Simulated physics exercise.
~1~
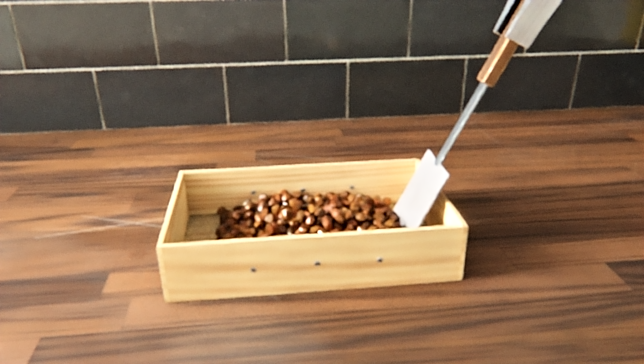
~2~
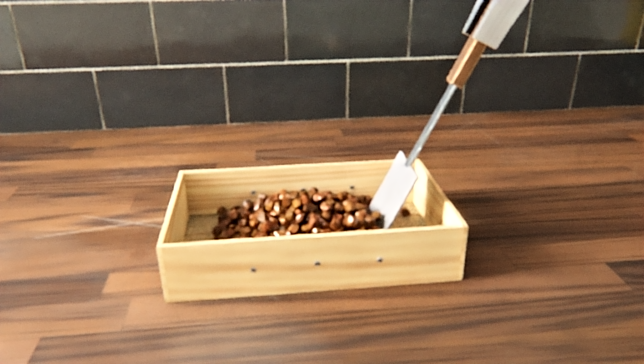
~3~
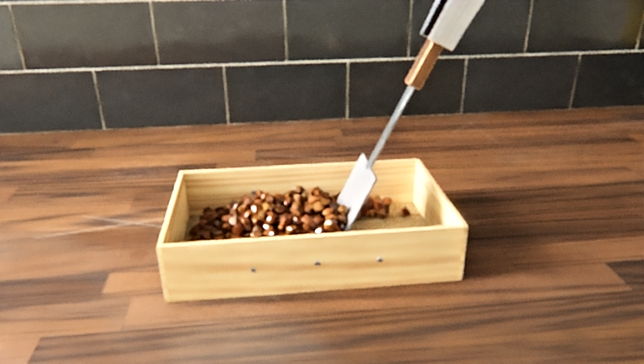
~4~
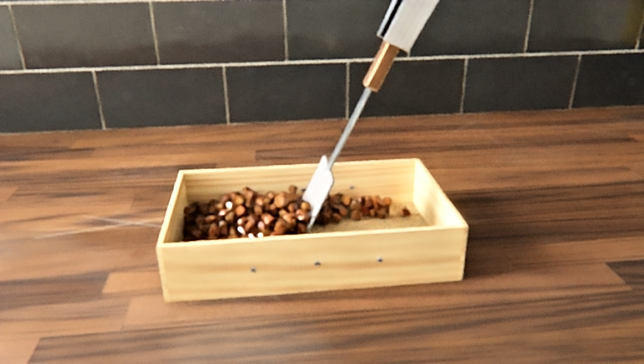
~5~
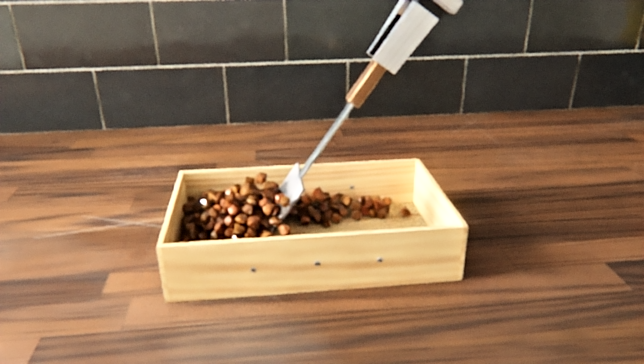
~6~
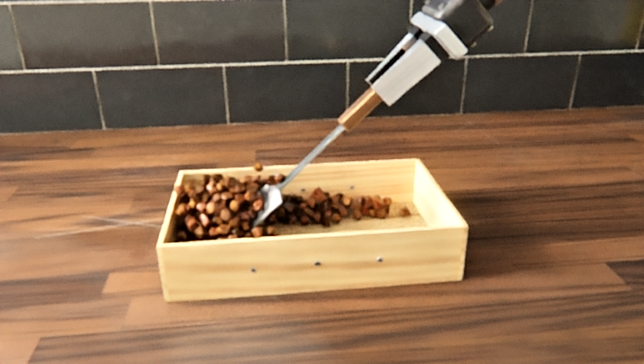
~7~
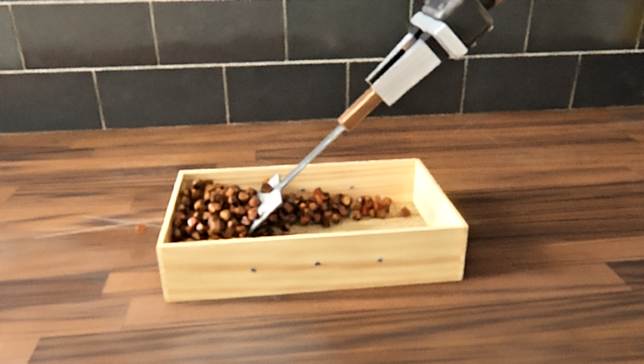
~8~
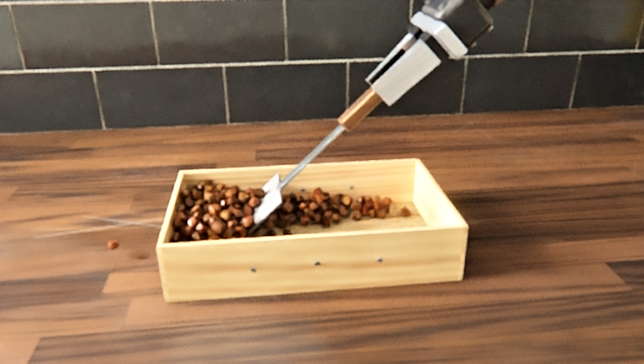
A robotic arm with a white and dark body reaches in from the upper right, holding a small pale paddle on a thin metal rod above a wooden counter, seen from the front and slightly above by a still camera. Dark grey tiles line the wall behind, and a light wooden trough of brown pellets sits in the middle. The paddle sweeps left through the pellets, heaping them toward the left end and leaving a thin trail behind. It tilts flatter, slows and stops left of centre. One pellet drops over the left side onto the counter, while nearly all remain inside.
